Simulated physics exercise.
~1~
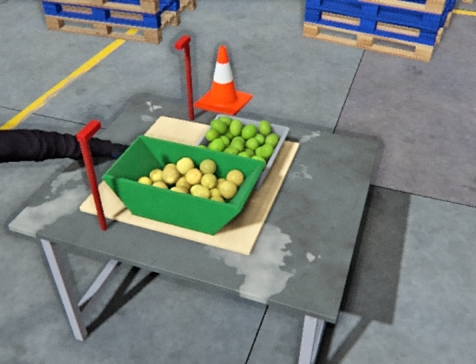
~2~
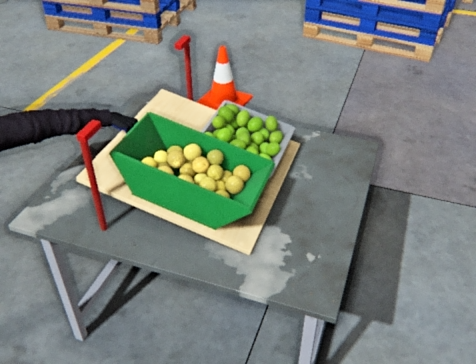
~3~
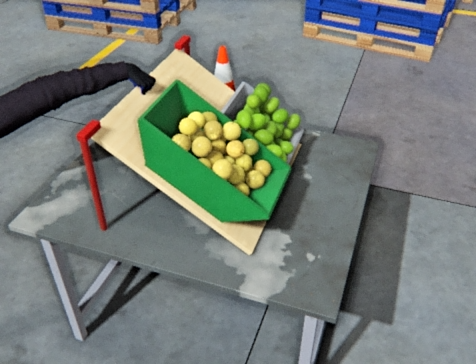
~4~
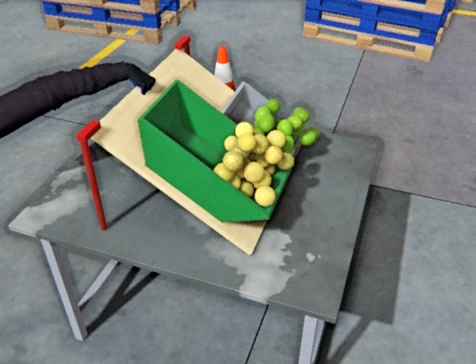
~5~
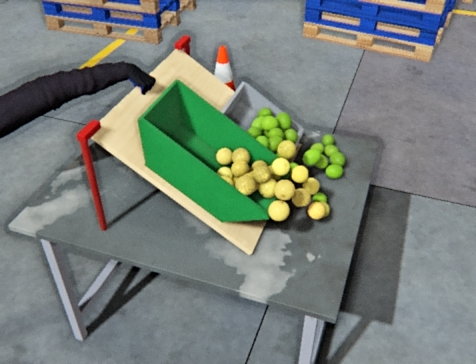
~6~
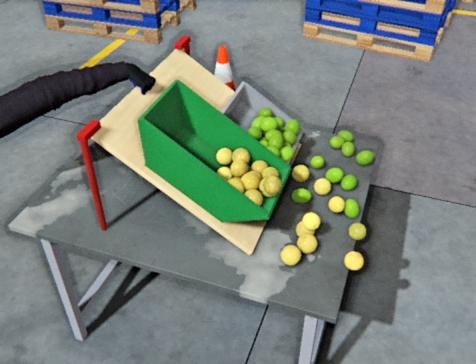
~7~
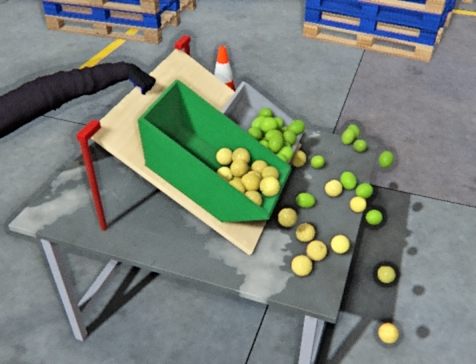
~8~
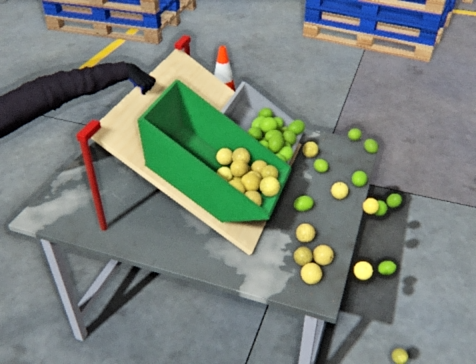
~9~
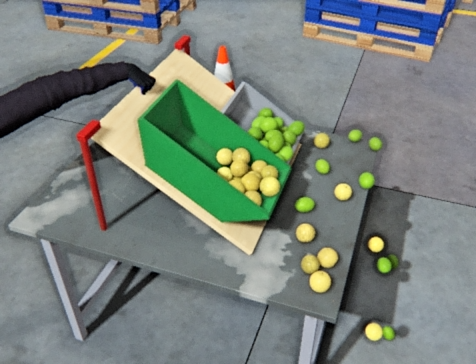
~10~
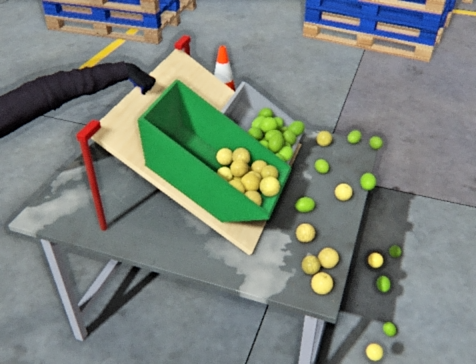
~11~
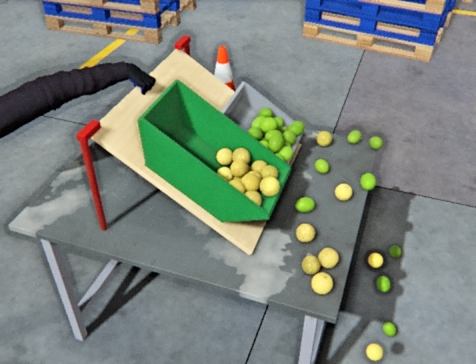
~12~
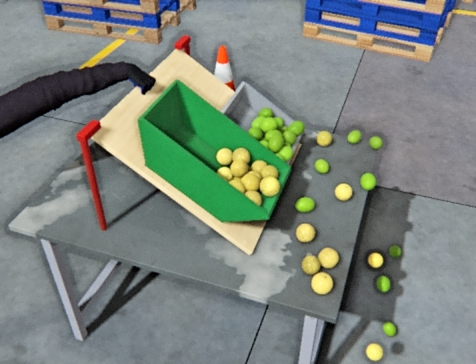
A black arm tips a board with two trays, spilling yellow and green fruit onto the floor.
